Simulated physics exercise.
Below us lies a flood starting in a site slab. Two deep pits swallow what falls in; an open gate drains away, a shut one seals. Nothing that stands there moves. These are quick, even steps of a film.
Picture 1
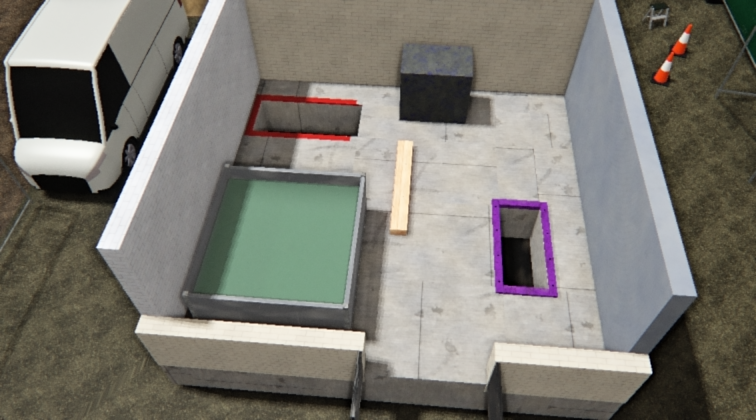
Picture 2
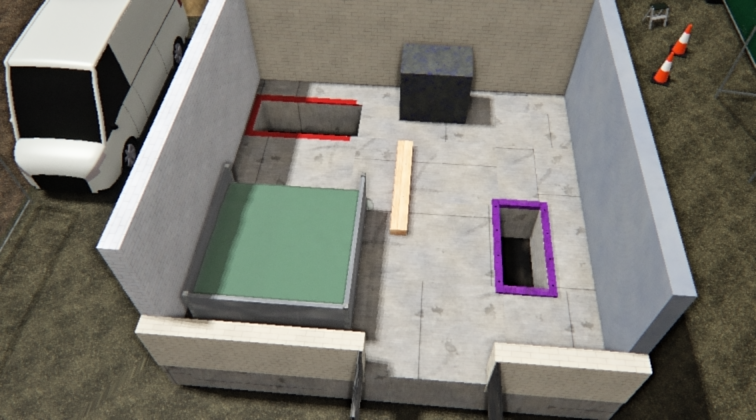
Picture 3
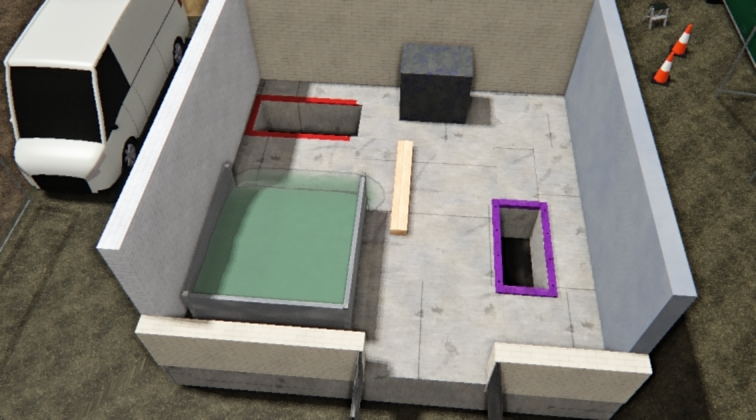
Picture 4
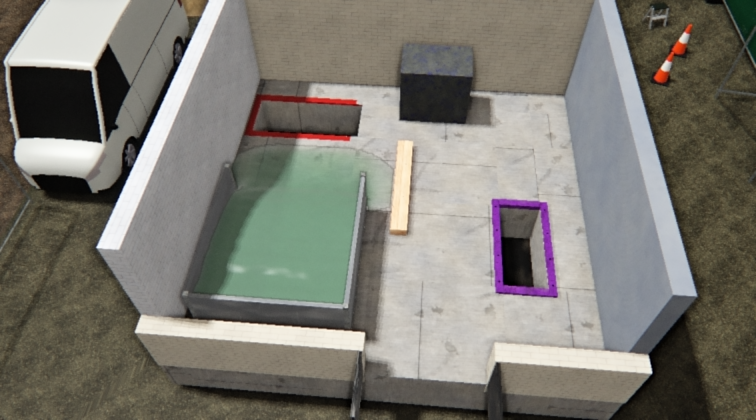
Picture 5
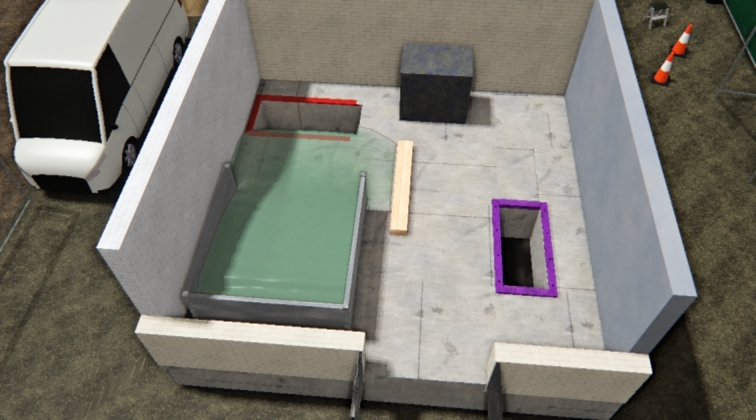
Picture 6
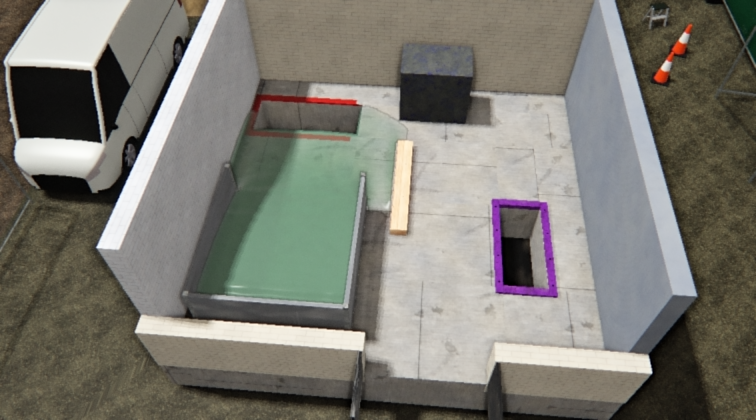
To begin with, still green water fills a grey-walled tank on a concrete slab, near red-edged and purple-edged pits. The tank's far wall disappears, and water pours out through the gap. It spreads across the slab, reaching the red-edged pit and the wooden beam while the purple-edged pit remains dry.
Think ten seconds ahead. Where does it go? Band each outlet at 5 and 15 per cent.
One by one: The gate takes not even 5 %; the purple pit takes not even 5 %; the red pit takes above 15 %.
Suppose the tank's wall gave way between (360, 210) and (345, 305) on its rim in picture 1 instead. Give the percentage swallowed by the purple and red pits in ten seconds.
Roughly, in per cent: Purple 35, red 2.
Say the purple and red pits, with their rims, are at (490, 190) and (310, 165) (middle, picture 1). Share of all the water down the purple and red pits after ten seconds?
In per cent: Purple 0, red 90.
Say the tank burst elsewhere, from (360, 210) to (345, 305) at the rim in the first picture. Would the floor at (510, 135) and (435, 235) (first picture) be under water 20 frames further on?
In turn: Wet, awash.
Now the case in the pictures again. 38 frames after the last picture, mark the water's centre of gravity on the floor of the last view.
Near (368, 192).
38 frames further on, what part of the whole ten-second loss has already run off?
Roughly 90 per cent.
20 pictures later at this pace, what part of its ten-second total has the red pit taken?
Close to 70 %.
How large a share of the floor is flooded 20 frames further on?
Close to 55 %.
A moment on, water covers 25 % of the floor; the gate 0 %, the purple pit 0 %, the red pit 18 %.
Next, water covers 35 % of the floor; the gate 0 %, the purple pit 0 %, the red pit 37 %.
Then, water covers 55 % of the floor; the gate 0 %, the purple pit 0 %, the red pit 56 %.
Later, water covers 60 % of the floor; the gate 0 %, the purple pit 0 %, the red pit 72 %.
In the end, water covers 80 % of the floor; the gate 0 %, the purple pit 0 %, the red pit 81 %.
